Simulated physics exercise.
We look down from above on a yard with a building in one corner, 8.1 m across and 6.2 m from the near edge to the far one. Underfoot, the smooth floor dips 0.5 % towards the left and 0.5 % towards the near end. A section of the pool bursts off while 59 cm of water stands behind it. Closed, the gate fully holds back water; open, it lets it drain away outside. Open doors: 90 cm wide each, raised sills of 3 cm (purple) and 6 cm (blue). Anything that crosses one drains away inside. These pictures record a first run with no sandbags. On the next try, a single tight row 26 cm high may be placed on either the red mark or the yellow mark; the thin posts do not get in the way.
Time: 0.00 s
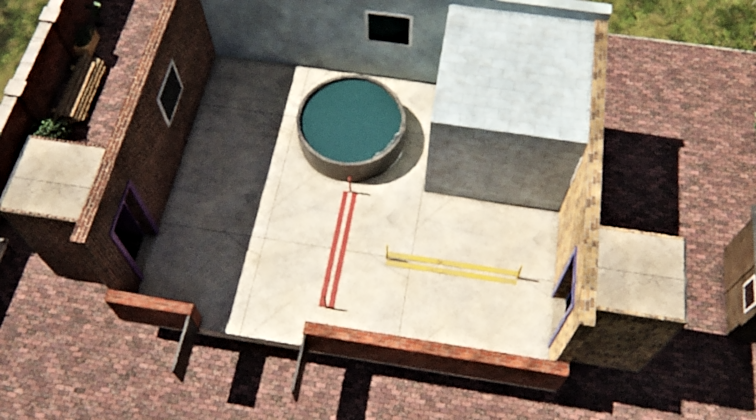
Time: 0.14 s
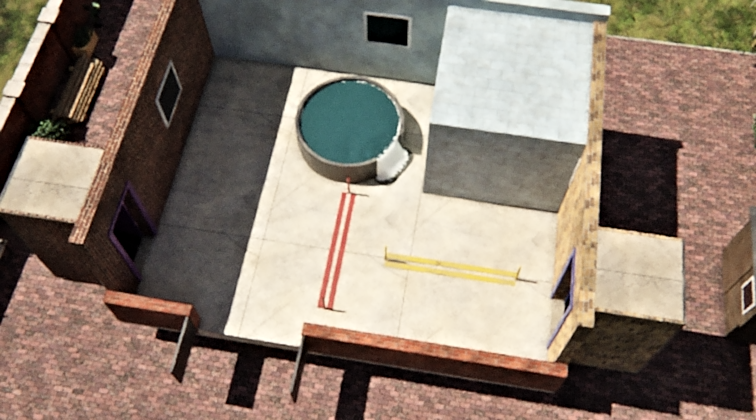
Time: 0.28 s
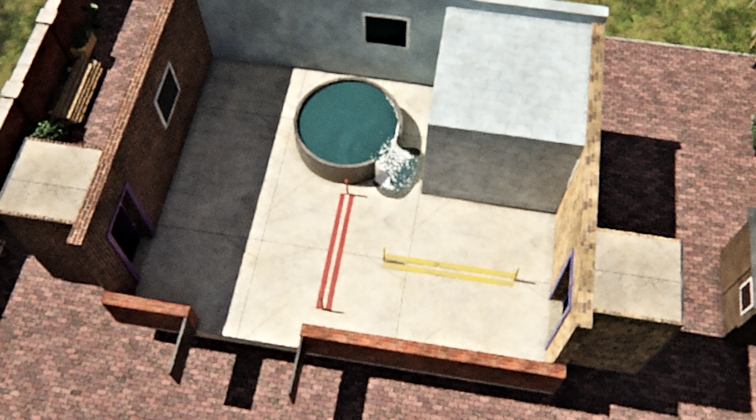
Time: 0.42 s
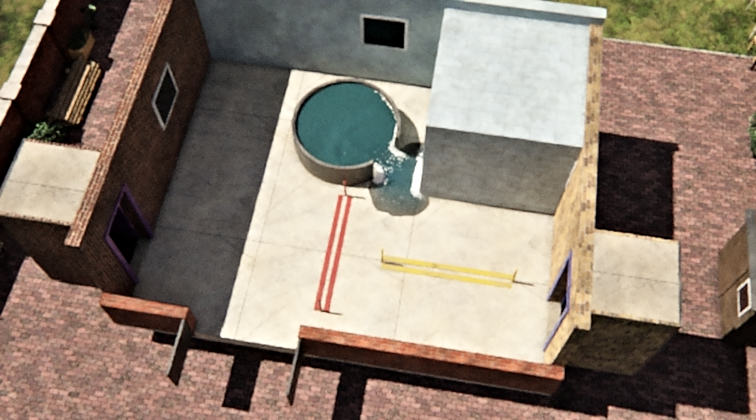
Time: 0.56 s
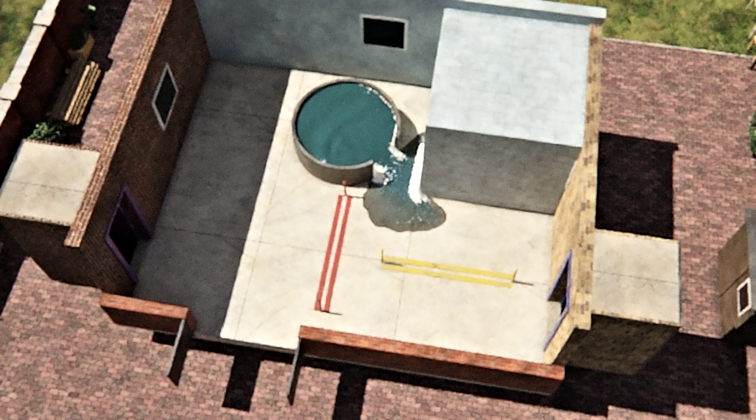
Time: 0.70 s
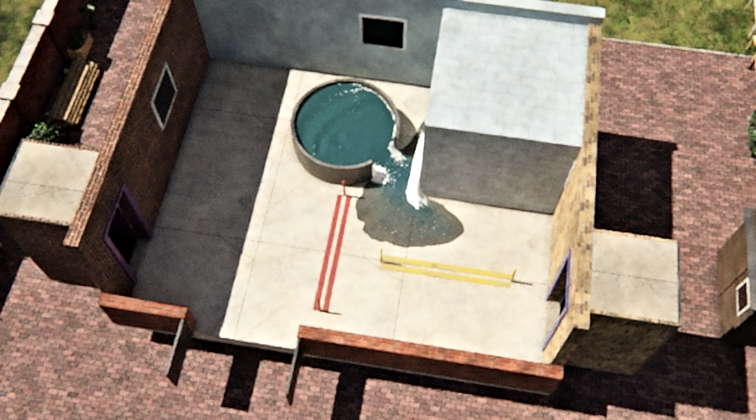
We see a round pool of blue-green water in a walled yard; a section on its lower right side breaks away, and water pours out, striking the grey block beside it and spreading across the pale floor towards the yellow rails.
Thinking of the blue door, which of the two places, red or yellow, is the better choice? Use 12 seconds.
The better choice is yellow.
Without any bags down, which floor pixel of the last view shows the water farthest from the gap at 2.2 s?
Tip position: Roughly (517, 371), last view.
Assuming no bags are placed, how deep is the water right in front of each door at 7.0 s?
Depths in centimetres: Purple 4, blue 8.
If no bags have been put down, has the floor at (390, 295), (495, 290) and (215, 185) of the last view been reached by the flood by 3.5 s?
Soaked, soaked, bone dry.
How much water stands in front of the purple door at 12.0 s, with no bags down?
6.5 cm.
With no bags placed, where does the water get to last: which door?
That's the purple door, I'd say.
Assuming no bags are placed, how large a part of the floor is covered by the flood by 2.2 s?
Something like 35 percent is wet.
After 1.4 s water covers 20 % of the floor and is deepest (43 cm) near (412, 179) in the run without bags; in at the blue door, 0 L with no bags, 0 L with the row on red, 0 L on yellow.
After 2.2 s water covers 35 % of the floor and is deepest (36 cm) near (413, 172) in the run without bags; in at the blue door, 0 L with no bags, 0 L with the row on red, 0 L on yellow.
After 3.5 s water covers 45 % of the floor and is deepest (28 cm) near (412, 179) in the run without bags; in at the blue door, 2 L with no bags, 2 L with the row on red, 0 L on yellow.
After 7.0 s water covers 75 % of the floor and is deepest (16 cm) near (412, 179) in the run without bags; in at the blue door, 31 L with no bags, 35 L with the row on red, 0 L on yellow.
After 12.0 s water covers 90 % of the floor and is deepest (9 cm) near (154, 314) in the run without bags; in at the blue door, 36 L with no bags, 48 L with the row on red, 1 L on yellow.
